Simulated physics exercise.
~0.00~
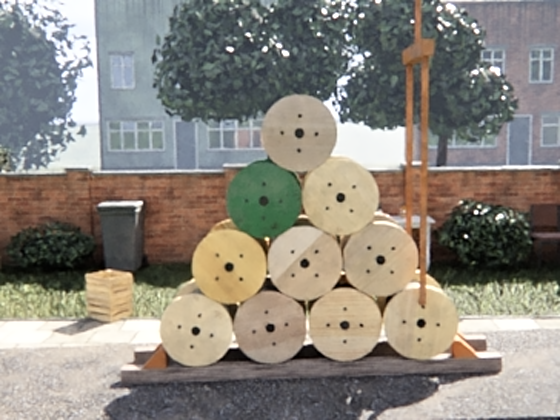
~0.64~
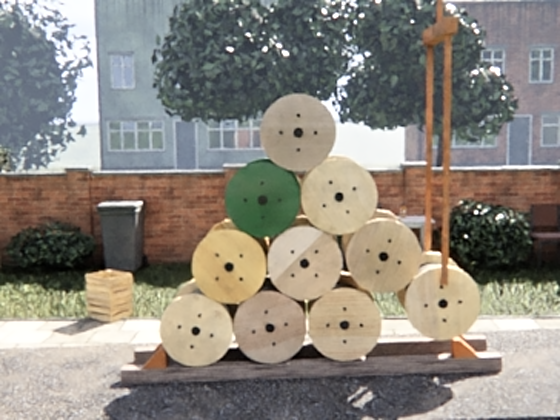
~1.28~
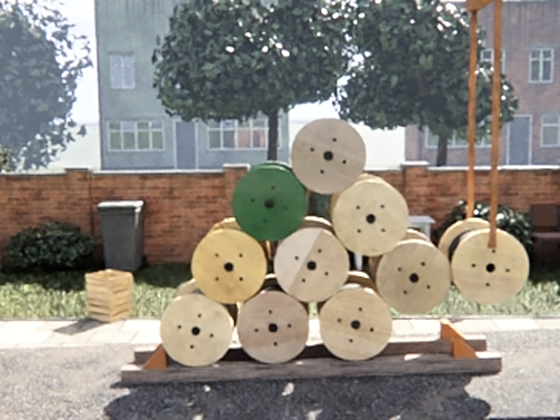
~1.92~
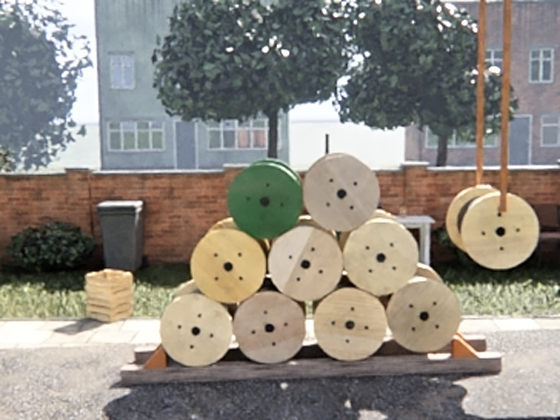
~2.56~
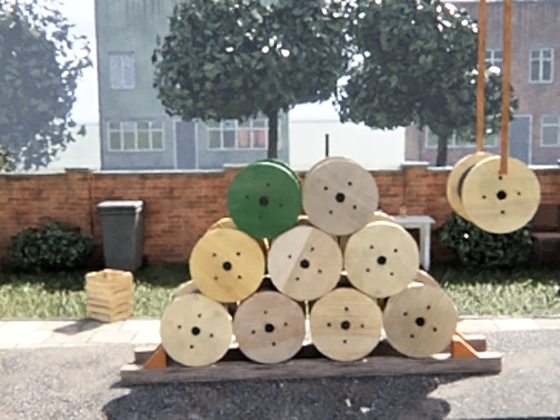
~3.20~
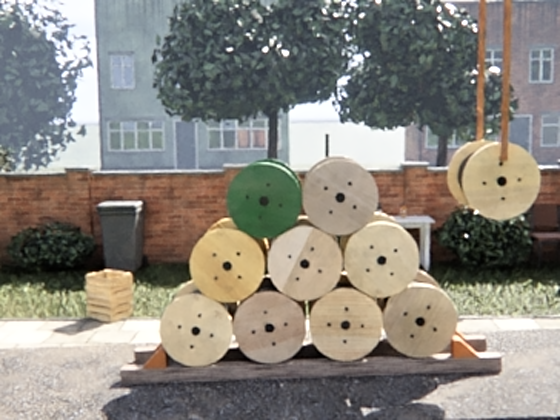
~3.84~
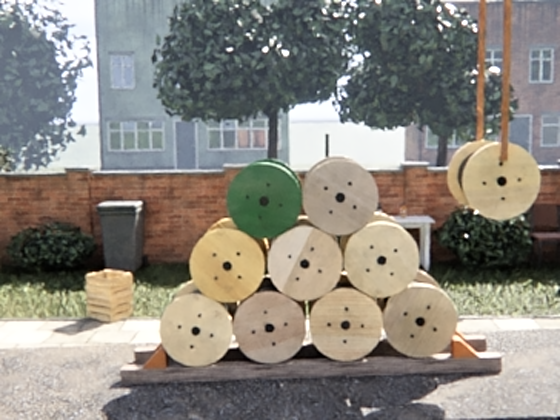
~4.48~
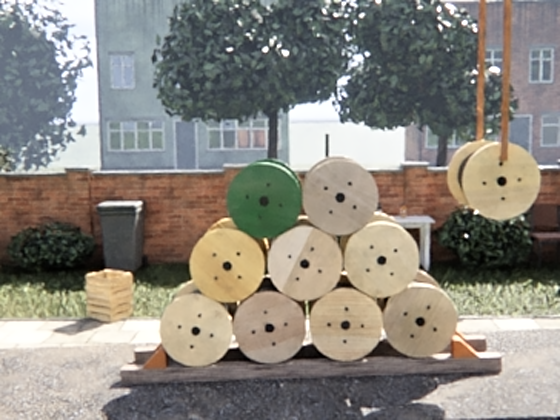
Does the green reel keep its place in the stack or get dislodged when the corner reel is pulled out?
The green reel keeps its place, turning only slightly while the top reel comes down to rest beside it.
